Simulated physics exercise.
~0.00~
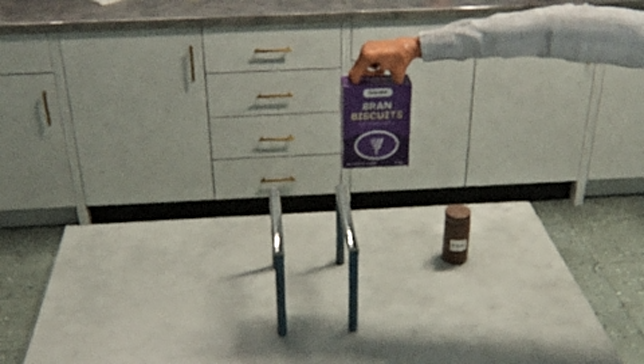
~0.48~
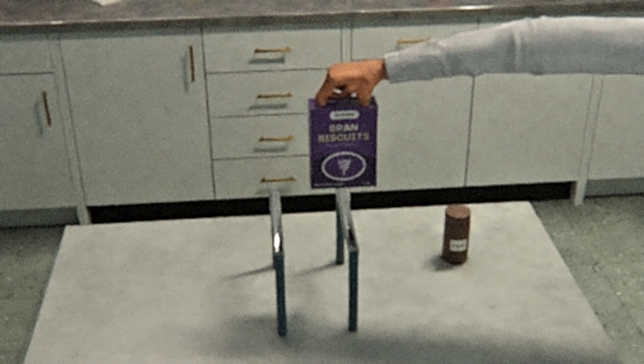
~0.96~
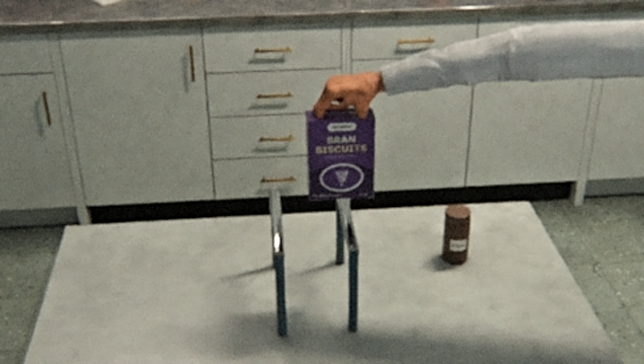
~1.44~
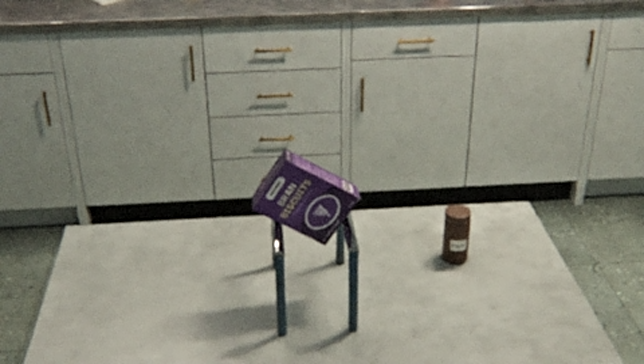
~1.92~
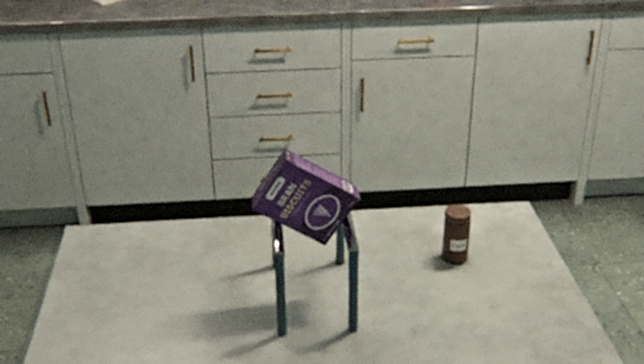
A purple packet of bran biscuits was lowered by a hand over the gap in a small metal stand, near a brown jar on the table. Once the hand let go, the packet tipped over to the left and stayed lodged on top, tilted.
